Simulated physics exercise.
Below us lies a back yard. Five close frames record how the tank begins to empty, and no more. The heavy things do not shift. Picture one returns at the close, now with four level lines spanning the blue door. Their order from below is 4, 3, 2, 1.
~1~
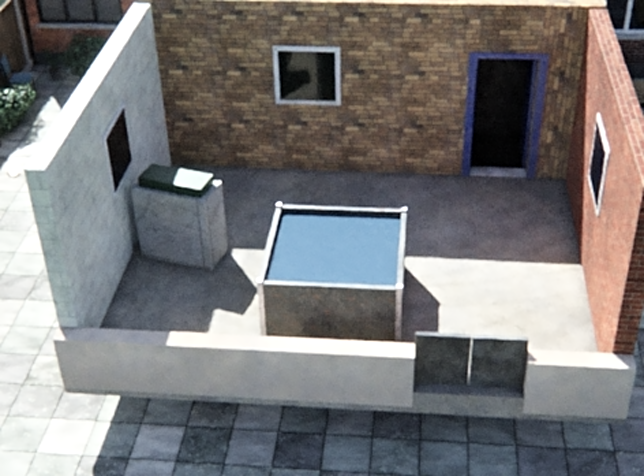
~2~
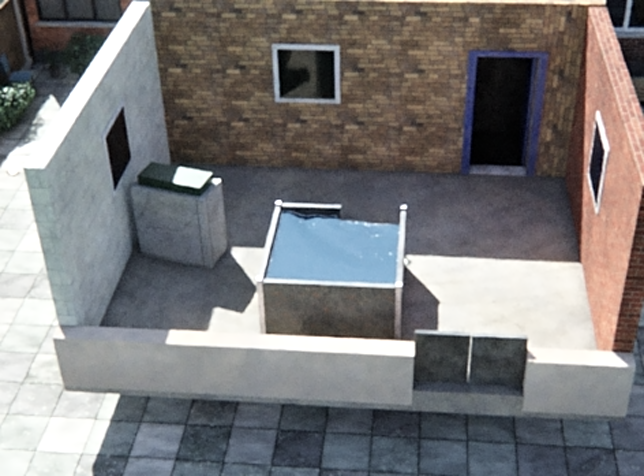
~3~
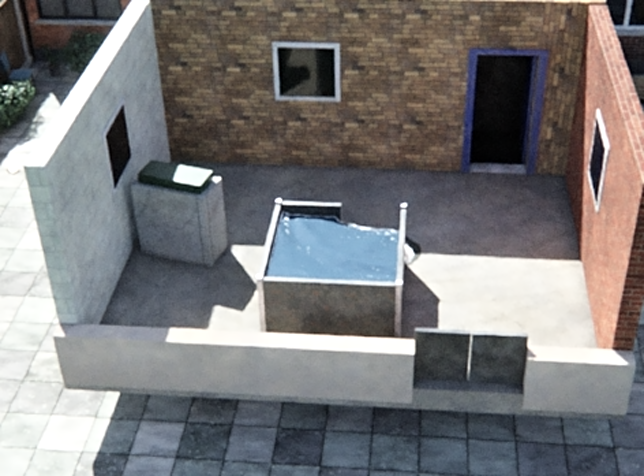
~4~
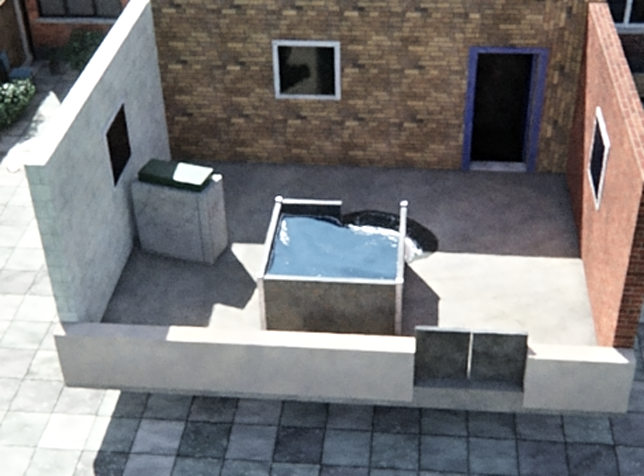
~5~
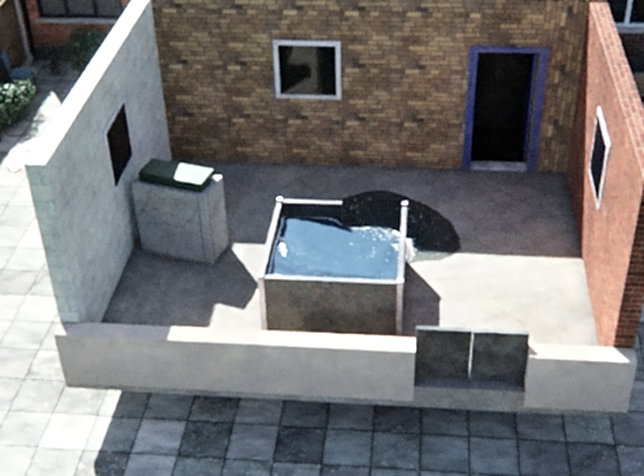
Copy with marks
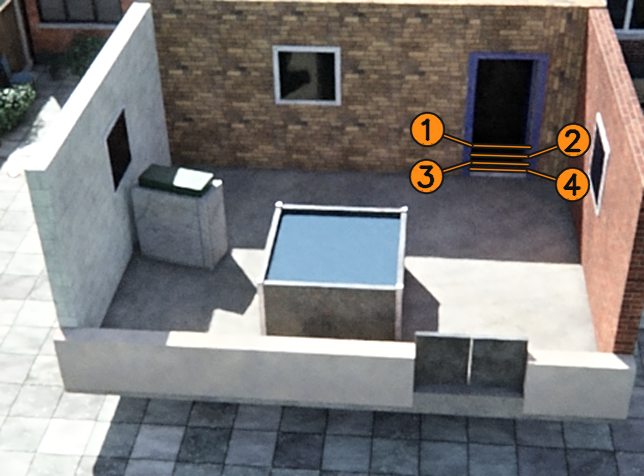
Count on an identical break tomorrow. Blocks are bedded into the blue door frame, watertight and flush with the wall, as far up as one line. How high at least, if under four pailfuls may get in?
3.
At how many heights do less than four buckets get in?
Three of them.
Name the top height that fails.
Height 4.
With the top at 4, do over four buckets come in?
Yes, that goes wrong.
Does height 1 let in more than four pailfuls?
No, not at all.
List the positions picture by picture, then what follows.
Water in the tank at rest, its middle at (336, 250); foot of the blue doorway at (498, 176); shut gate at (471, 343).
Water covers 1 % of the ground, its front hidden from here.
Water covers 3 % of the ground, its front hidden from here.
Water covers 6 % of the ground, its front hidden from here.
Water covers 11 % of the ground and shows as far out as (388, 194).
On the marked copy, 1 at (501, 146); 2 at (500, 155); 3 at (499, 163); 4 at (498, 169); from the bottom up 4, 3, 2, 1.
For height 1, nothing gets over.
For height 2, nothing gets over.
For height 3, a splash gets over, under a bucket.
For height 4, about 8 bucketfuls get in.
